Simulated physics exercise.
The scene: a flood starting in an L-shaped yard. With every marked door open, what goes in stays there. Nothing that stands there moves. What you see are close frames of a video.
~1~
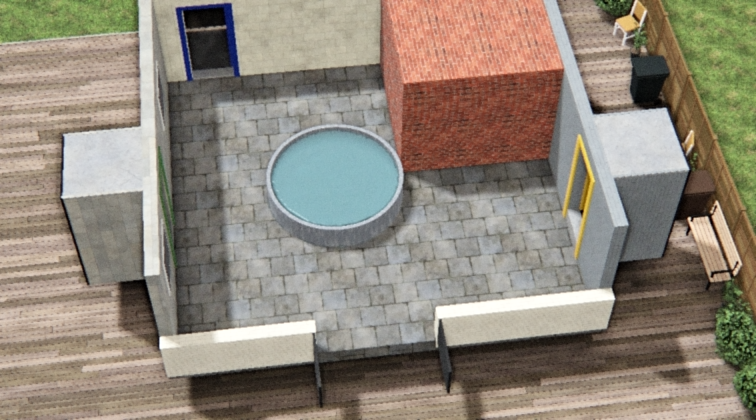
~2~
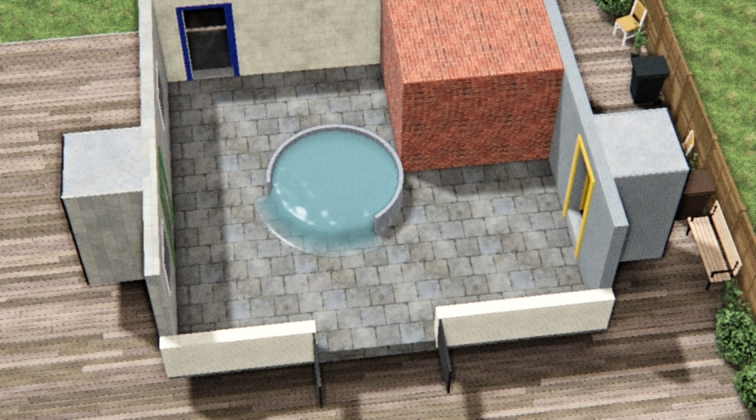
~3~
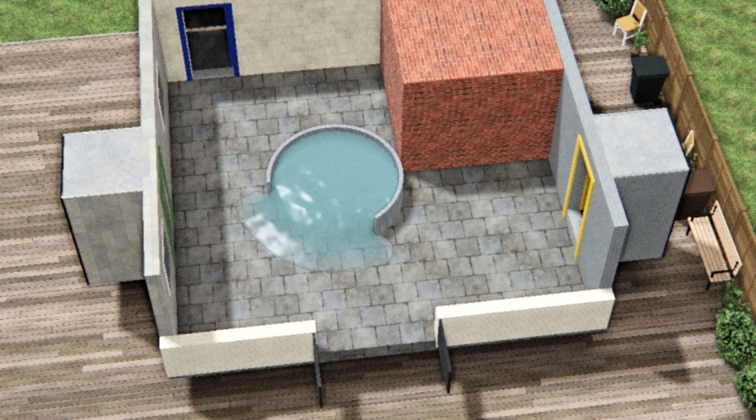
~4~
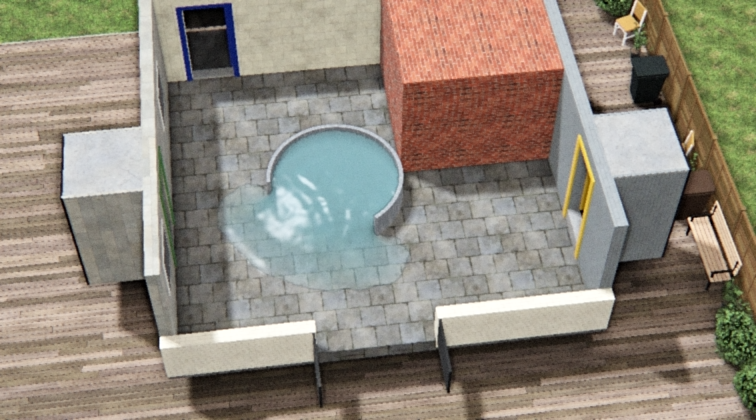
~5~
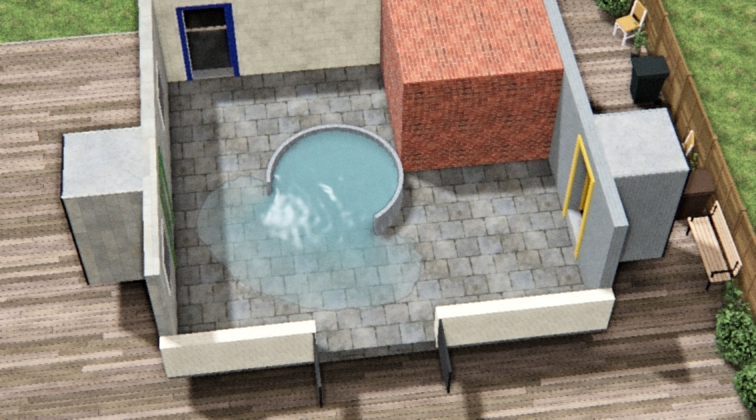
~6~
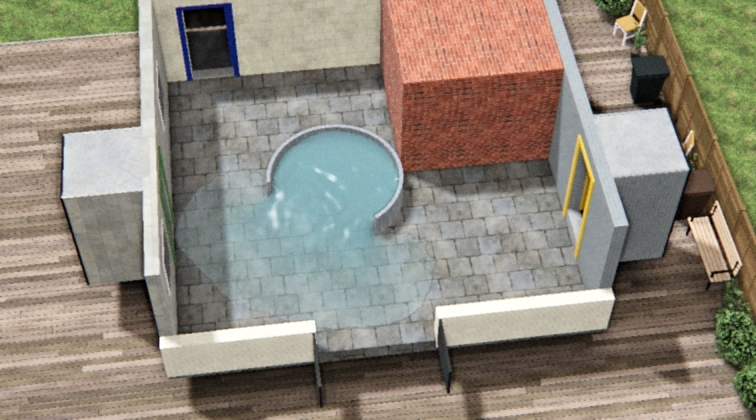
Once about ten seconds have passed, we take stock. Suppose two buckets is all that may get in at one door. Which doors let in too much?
In turn: The yellow door is fine; the green door is fine; the blue door lets in too much.
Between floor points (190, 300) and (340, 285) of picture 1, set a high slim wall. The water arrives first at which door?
My answer is the one in green.
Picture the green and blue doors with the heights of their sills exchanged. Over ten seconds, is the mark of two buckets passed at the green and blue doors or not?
Green door: Admits more; blue door: Admits less.
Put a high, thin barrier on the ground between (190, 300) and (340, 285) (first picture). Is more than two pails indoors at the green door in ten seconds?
Looks like the green door surpasses that amount here.
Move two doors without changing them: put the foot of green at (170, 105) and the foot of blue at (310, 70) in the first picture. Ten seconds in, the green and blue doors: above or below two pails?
Result: Green remains beneath it, blue remains beneath it.
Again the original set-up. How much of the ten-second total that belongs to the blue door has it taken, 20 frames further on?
By then roughly 0 percent of the ten-second total is in.
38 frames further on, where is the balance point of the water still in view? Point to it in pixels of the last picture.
Near pixel (291, 236).
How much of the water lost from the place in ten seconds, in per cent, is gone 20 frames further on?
My reading is near 45 per cent.
A moment on, water covers 35 % of the floor; the yellow door not reached, the green door wet at the sill, nothing in, the blue door not reached.
Next, water covers 35 % of the floor; the yellow door not reached, the green door wet at the sill, nothing in, the blue door not reached.
Then, water covers 45 % of the floor; the yellow door not reached, the green door wet at the sill, nothing in, the blue door not reached.
Later, water covers 65 % of the floor; the yellow door wet at the sill, nothing in, the green door wet at the sill, nothing in, the blue door wet at the sill, nothing in.
In the end, water covers 85 % of the floor; the yellow door wet at the sill, nothing in, the green door wet at the sill, nothing in, the blue door over two buckets in.
